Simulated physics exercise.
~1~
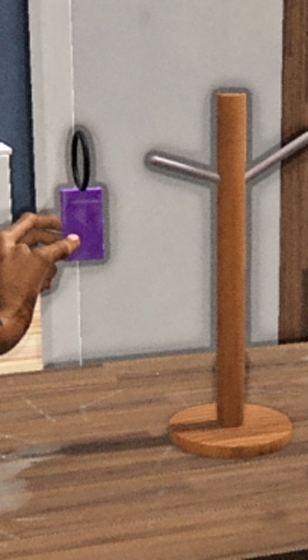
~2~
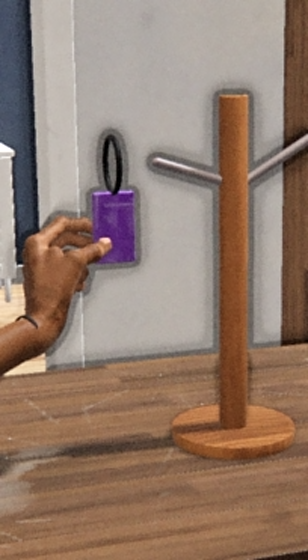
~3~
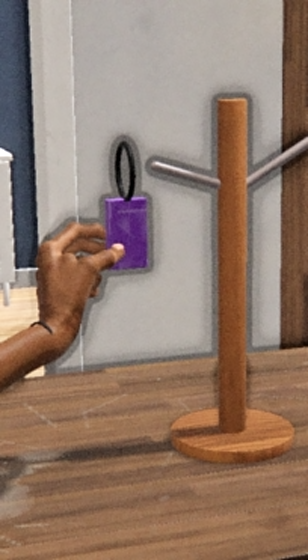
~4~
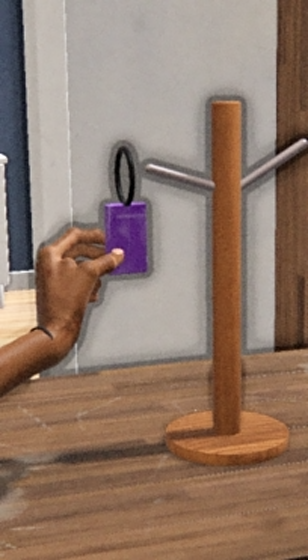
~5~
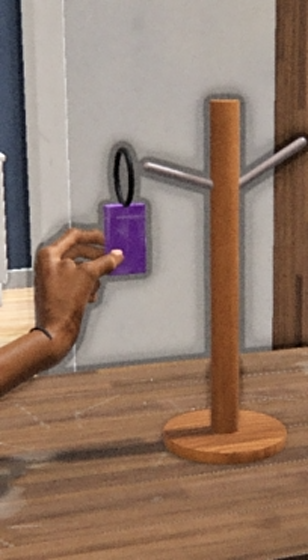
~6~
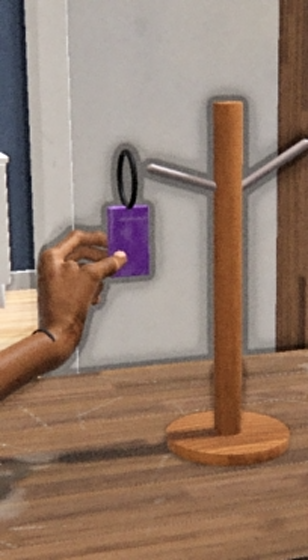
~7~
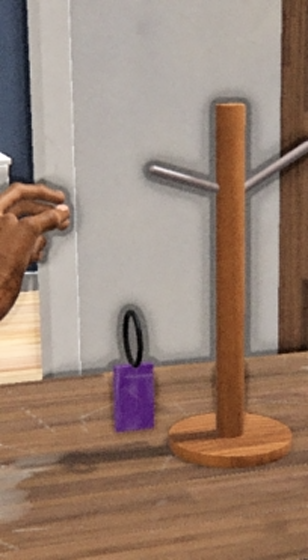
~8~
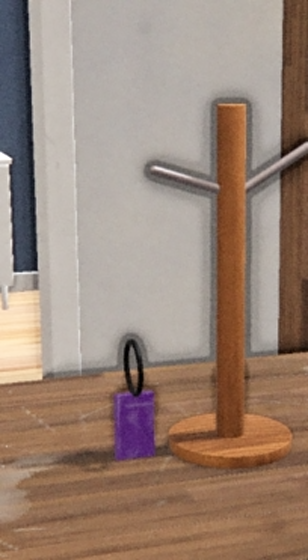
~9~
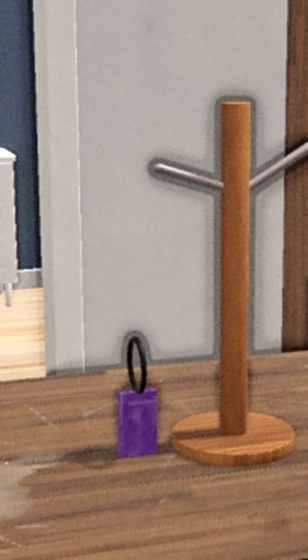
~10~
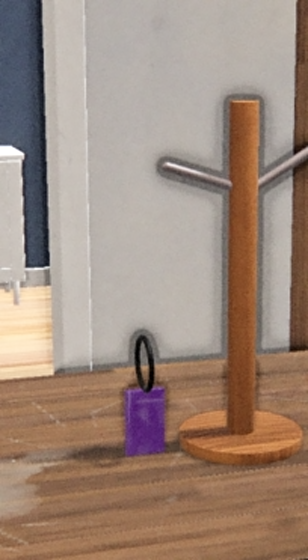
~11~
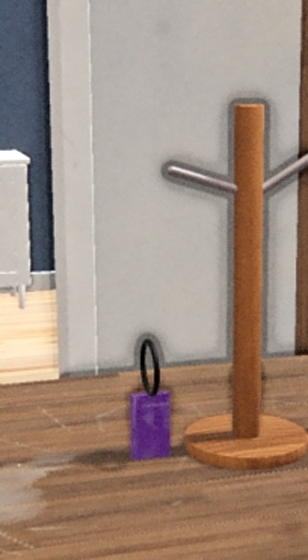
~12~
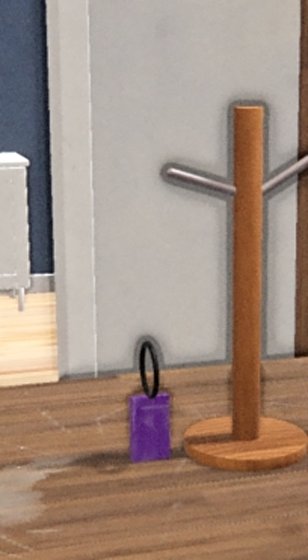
The clip shows a hand holding a purple tag with a black ring beside a wooden peg stand, moving it right toward the left peg. The hand lets go and withdraws, and the tag drops to the table, where it stays upright near the base.
